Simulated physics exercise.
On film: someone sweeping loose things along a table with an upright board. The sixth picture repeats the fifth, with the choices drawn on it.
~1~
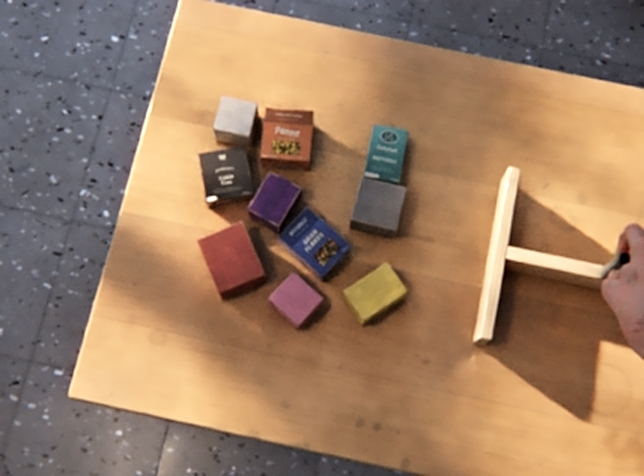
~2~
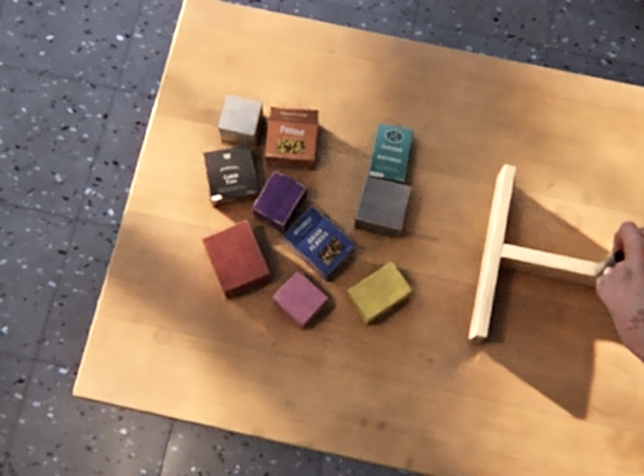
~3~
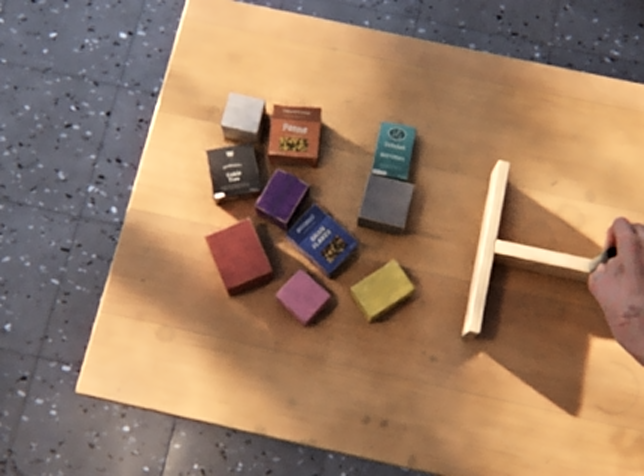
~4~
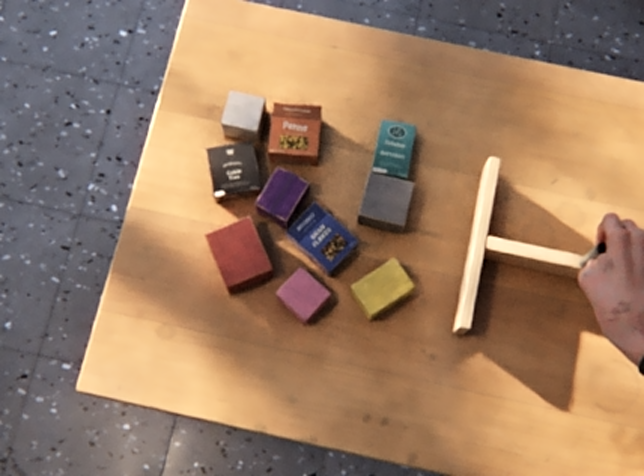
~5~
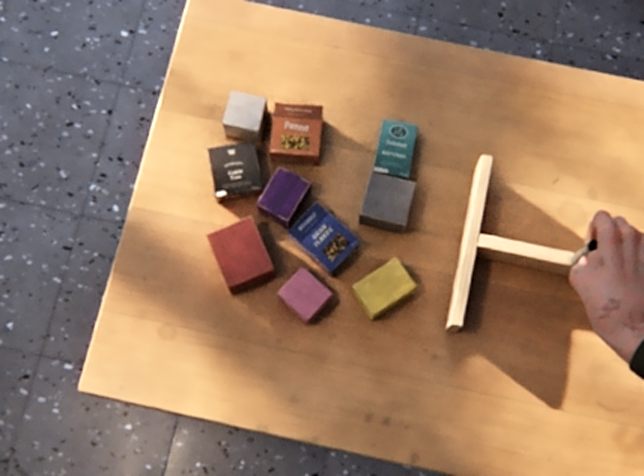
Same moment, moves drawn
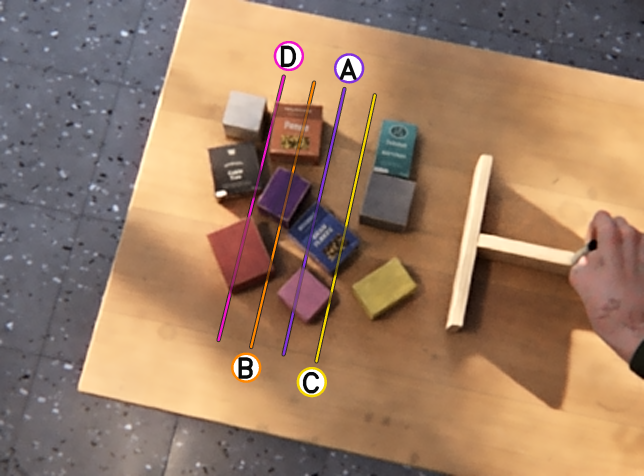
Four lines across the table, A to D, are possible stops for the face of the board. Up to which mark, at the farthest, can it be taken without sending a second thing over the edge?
It should halt at D.
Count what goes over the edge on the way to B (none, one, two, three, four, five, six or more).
By then, none.
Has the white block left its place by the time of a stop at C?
By then, no.
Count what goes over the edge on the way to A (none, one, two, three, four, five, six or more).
In all, none.
On the copy, A at (315, 217); B at (284, 210); C at (347, 223); D at (252, 203).
On D. First, board (394, 222); pink block (297, 301); turquoise box (383, 149).
Then, board (315, 205); black box (199, 152); white block (226, 109).
Finally, board (255, 192); black box (157, 135); white block (173, 88); none fallen.
By contrast, A is within the limit but short; B is within the limit but short; C is within the limit but short.
